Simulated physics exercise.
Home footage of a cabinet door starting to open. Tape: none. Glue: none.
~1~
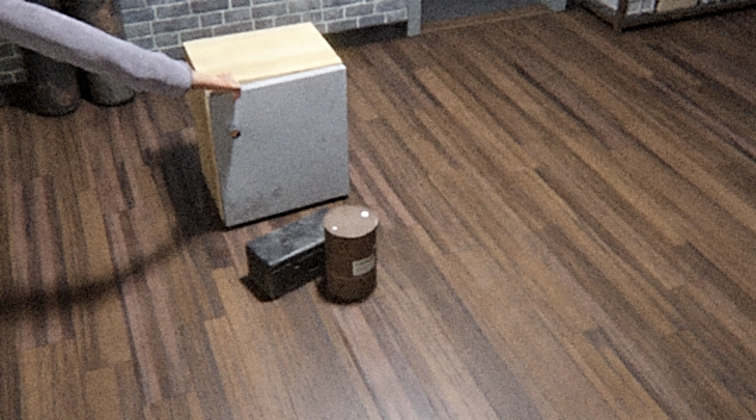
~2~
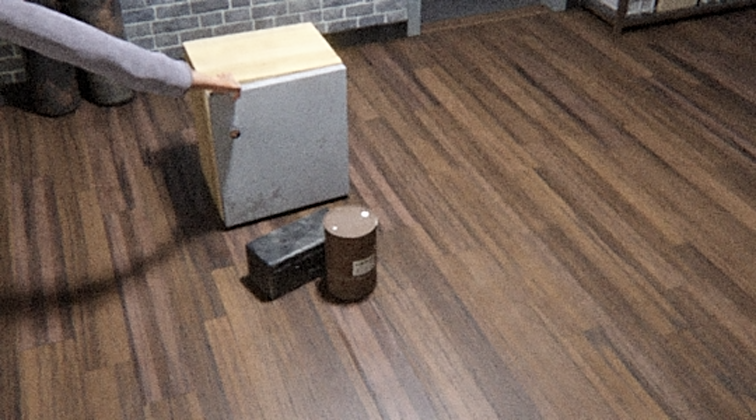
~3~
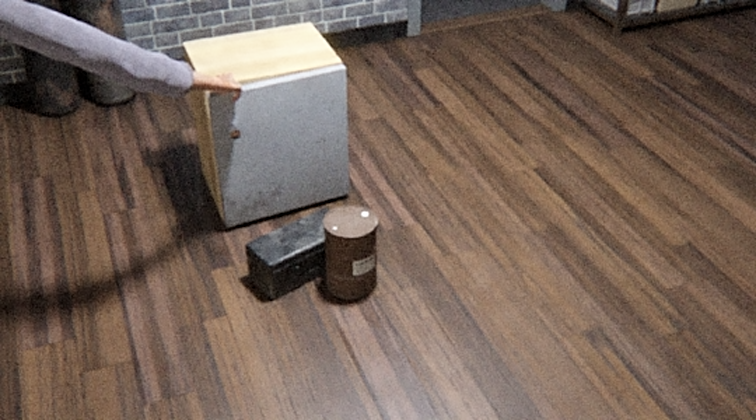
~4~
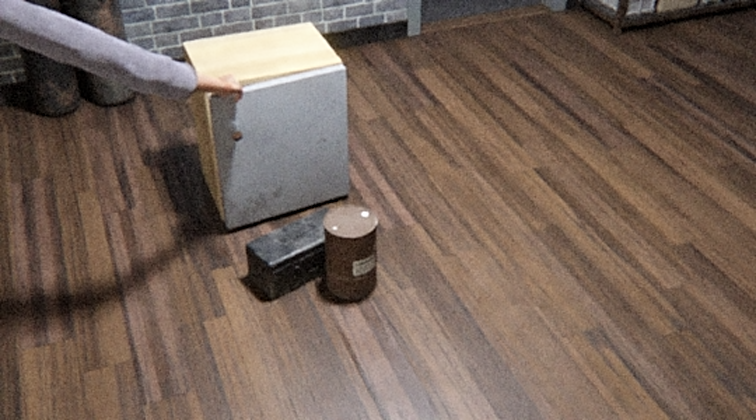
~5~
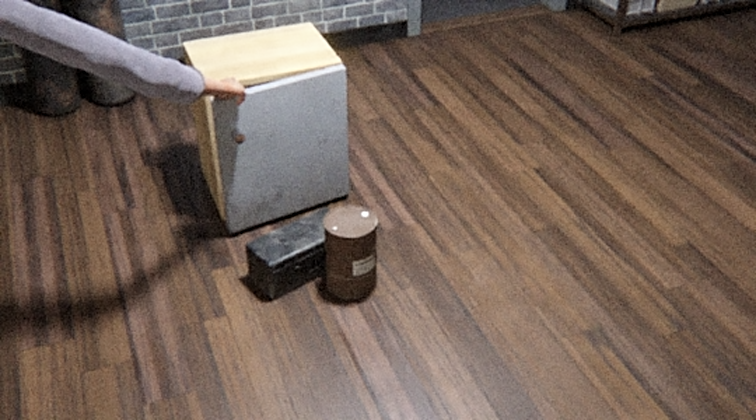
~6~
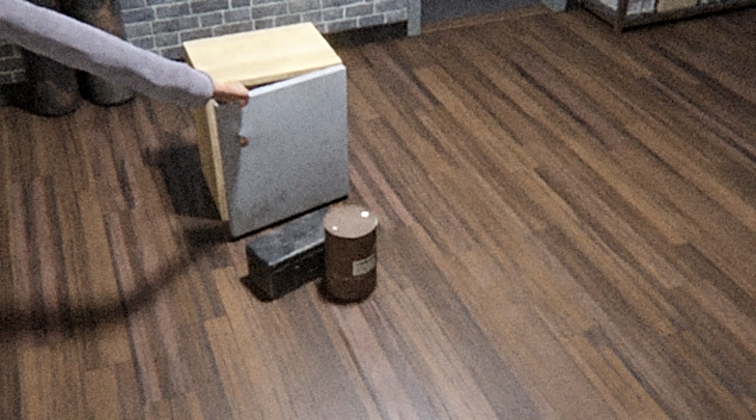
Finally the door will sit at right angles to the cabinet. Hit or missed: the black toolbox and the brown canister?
In the end the black toolbox will be disturbed; the brown canister will be disturbed.
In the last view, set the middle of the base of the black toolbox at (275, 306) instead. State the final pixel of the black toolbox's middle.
It comes to rest around (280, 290).
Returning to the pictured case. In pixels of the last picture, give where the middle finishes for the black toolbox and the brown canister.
Final spots: Black toolbox at (421, 263), brown canister at (470, 264).
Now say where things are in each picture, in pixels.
In the first frame, door 4° open; black toolbox (300, 251); brown canister (351, 252); door (286, 150).
In the second frame, door 4° open; brown canister (351, 252); door (286, 150).
In the third frame, door 4° open; black toolbox (300, 251); door (286, 150).
In the fourth frame, door 6° open; brown canister (351, 252); door (287, 151).
In the fifth frame, door 9° open; black toolbox (300, 251); door (288, 153).
In the sixth frame, door 12° open; black toolbox (300, 251); brown canister (351, 252); door (290, 155).
Then, 1.00 s after the last picture, door 55° open; black toolbox moved a little near (337, 261); brown canister moved about its own width near (384, 258).
At rest, the black toolbox is pushed along, near (421, 263); the brown canister is pushed along, near (470, 264).
